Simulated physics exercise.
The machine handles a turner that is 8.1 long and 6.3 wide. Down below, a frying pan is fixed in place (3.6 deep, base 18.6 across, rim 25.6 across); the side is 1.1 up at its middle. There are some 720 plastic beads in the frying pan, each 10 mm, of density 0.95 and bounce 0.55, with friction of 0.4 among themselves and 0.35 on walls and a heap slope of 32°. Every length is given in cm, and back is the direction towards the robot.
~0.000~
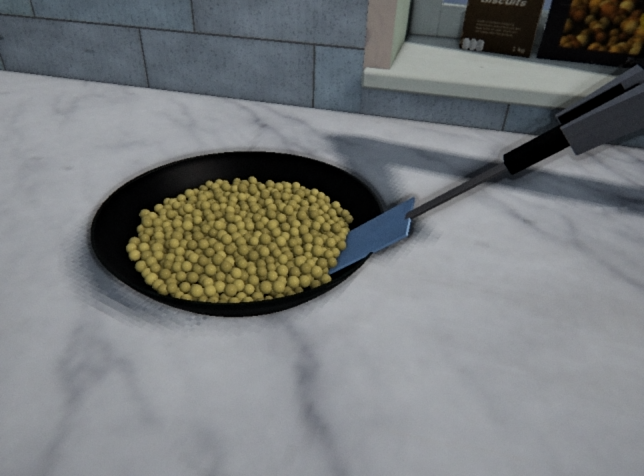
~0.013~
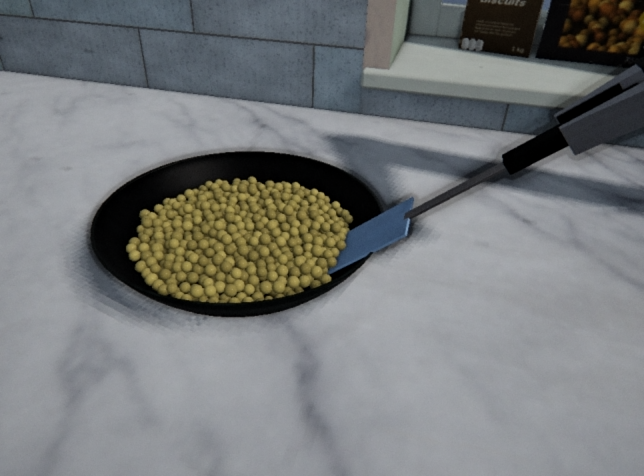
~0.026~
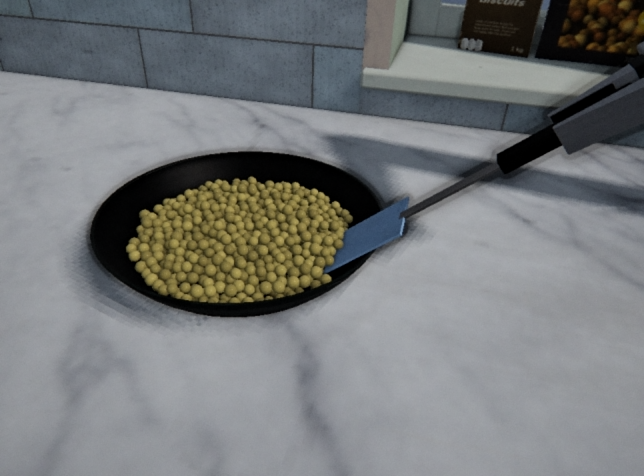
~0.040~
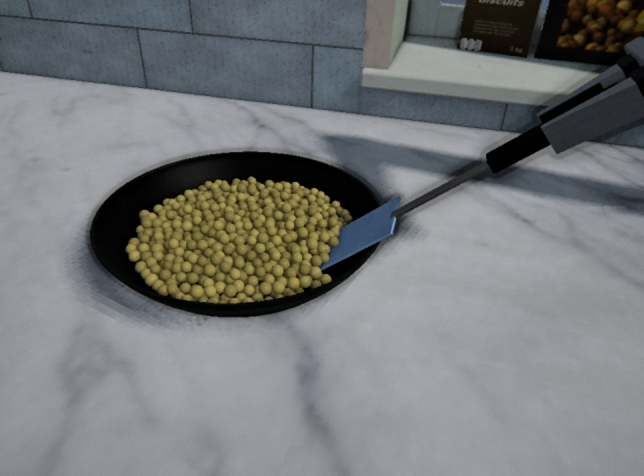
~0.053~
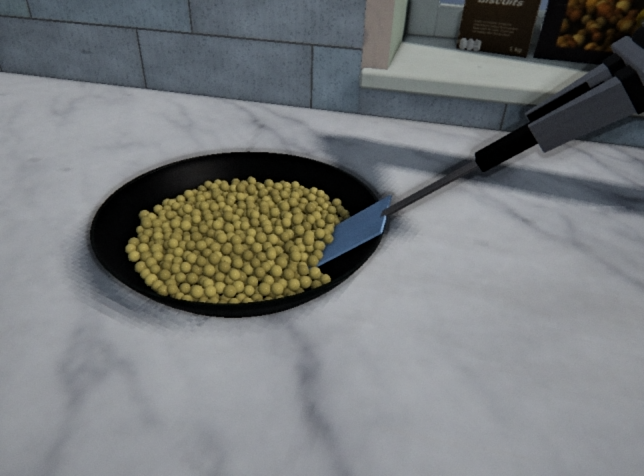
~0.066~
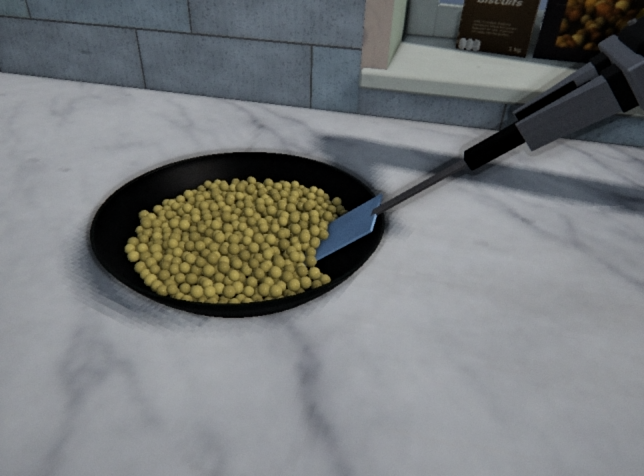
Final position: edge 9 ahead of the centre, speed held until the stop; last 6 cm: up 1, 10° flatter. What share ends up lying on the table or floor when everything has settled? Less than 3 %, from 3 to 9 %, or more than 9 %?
From 3 to 9 %.
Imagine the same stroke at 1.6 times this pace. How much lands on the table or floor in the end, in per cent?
That comes to some 15 per cent, roughly.
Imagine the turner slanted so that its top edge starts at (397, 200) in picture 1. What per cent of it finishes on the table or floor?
I'd estimate close to 10 per cent.
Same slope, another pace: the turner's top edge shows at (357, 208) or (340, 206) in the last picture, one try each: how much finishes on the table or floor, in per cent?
Near 10 per cent in the first try and near 15 per cent in the second.
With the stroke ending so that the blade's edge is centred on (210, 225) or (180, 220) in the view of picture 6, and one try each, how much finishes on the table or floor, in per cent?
First try roughly 0 percent, second roughly 0 percent.
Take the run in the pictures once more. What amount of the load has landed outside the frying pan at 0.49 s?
It works out to about 4 in a hundred.
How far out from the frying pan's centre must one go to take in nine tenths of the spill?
Around 20 centimetres from the centre.
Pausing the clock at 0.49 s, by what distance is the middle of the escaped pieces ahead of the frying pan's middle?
That distance is around 16 cm.
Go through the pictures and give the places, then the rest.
The first frame shows turner top edge at (411, 215), sloping 41°; upper third of the load around (249, 226), from x 130 to 350, top at y 180; 716 in the frying pan.
The second frame shows turner top edge at (410, 215), sloping 41°; upper third of the load around (250, 227), from x 130 to 350, top at y 180.
The third frame shows turner top edge at (405, 215), sloping 41°; upper third of the load around (252, 227), from x 130 to 350, top at y 180.
The fourth frame shows turner top edge at (396, 214), sloping 41°; upper third of the load around (254, 226), from x 130 to 350, top at y 180.
The fifth frame shows turner top edge at (387, 213), sloping 41°; upper third of the load around (254, 226), from x 130 to 350, top at y 180.
The sixth frame shows turner top edge at (377, 211), sloping 41°; upper third of the load around (251, 225), from x 130 to 350, top at y 180; 716 in the frying pan.
After 0.16 s, sloping 41°, highest piece 5 above the table; 716 in the frying pan.
After 0.25 s, sloping 38°, highest piece 5 above the table; 716 in the frying pan.
After 0.49 s, sloping 31°, highest piece 5 above the table; 684 in the frying pan, 32 on the table or floor.
After 1.54 s, sloping 31°, highest piece 5 above the table; 680 in the frying pan, 36 on the table or floor.
At rest, 680 in the frying pan, 36 on the table or floor. That is 5 % on the table or floor.
